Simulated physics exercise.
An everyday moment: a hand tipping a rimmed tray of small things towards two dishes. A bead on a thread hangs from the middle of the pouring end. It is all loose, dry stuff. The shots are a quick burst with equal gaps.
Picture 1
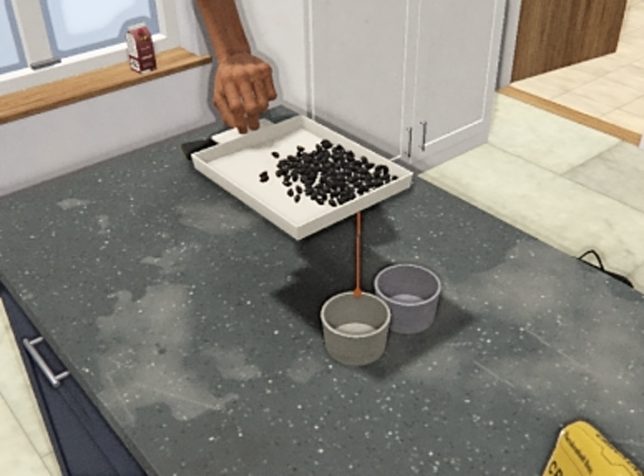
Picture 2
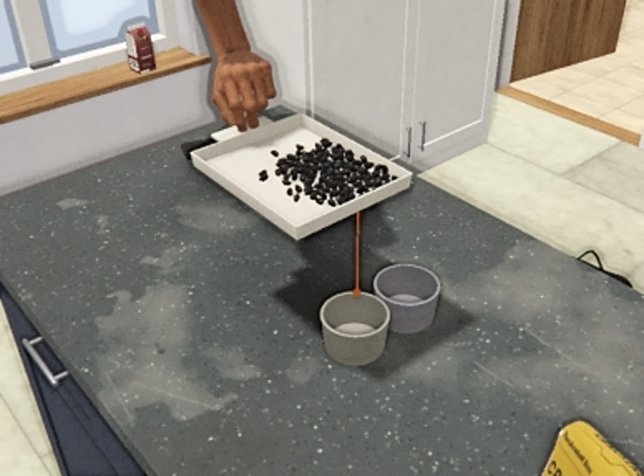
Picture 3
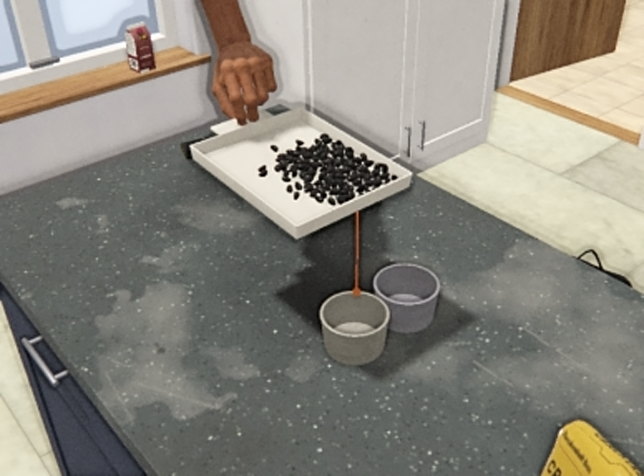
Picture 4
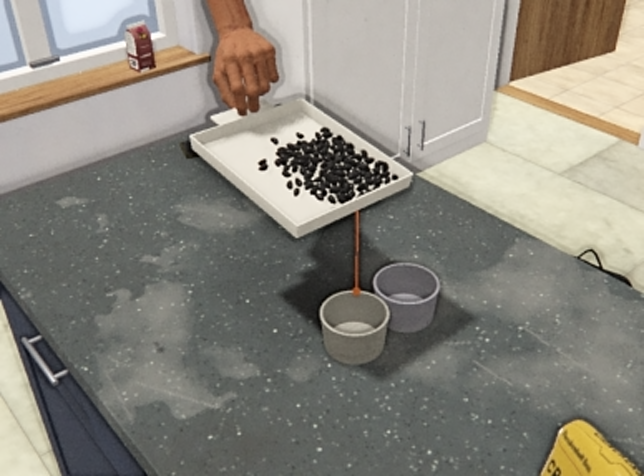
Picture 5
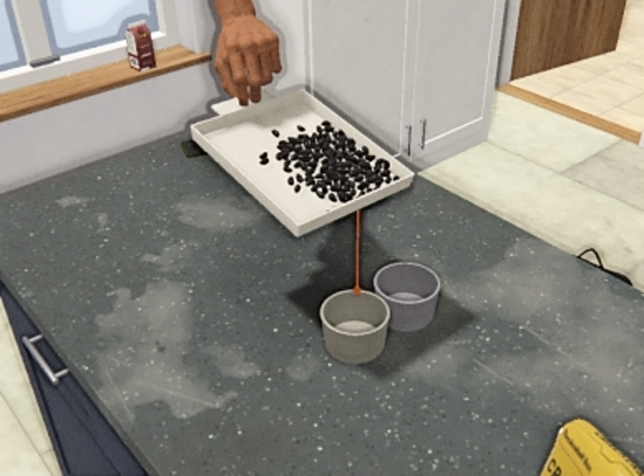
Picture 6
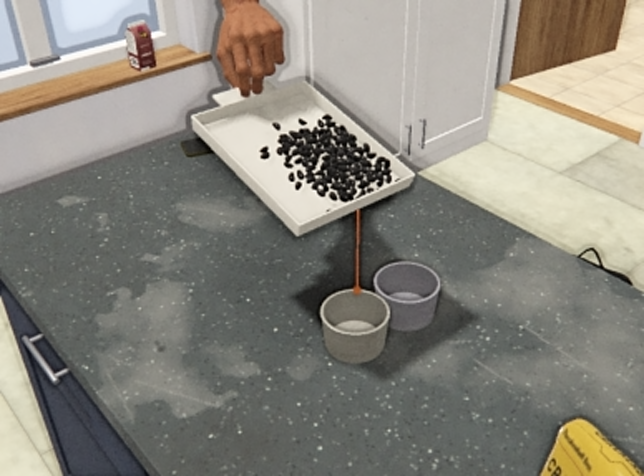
A kitchen with a speckled dark grey countertop is seen from above at an angle, with a wooden windowsill at the left and white cabinets behind. A hand above a white rimmed tray of black beans is at the top, with an orange-brown strand below the tray's near edge and two small grey dishes beneath. The tray's far end rises slightly as the hand lifts a little, while the beans barely shift and the camera stays still.
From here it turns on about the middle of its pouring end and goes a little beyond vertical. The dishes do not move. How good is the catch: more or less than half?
Together they catch only the smaller part.
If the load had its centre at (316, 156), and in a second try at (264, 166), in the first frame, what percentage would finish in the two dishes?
In turn 30 and 20 in a hundred.
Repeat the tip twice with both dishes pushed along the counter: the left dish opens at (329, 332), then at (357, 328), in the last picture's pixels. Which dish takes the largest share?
The first try: Right. The second: The dish on the right.
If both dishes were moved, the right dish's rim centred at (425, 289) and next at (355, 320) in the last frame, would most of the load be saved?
The first try: Over half. The second: Not half.
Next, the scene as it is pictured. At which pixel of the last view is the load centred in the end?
Around (422, 347).
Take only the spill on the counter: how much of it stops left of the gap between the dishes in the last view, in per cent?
Near 20 %.
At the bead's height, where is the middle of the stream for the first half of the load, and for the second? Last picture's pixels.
The first part at (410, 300); the rest at (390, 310).
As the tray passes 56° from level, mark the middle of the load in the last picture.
Roughly at (362, 163).
Shortly afterwards, tray tipped steeply; the whole lot on the tray.
Next, tray tipped right over; the bulk on the tray; only a few in the right dish; a little outside both; only a few in the air.
Some moments later, tray tipped past a quarter turn; a little in the left dish; near a quarter in the right dish; near two thirds outside both; only a few in the air.
In the end, tray tipped past a quarter turn; a little in the left dish; near a quarter in the right dish; near two thirds outside both.
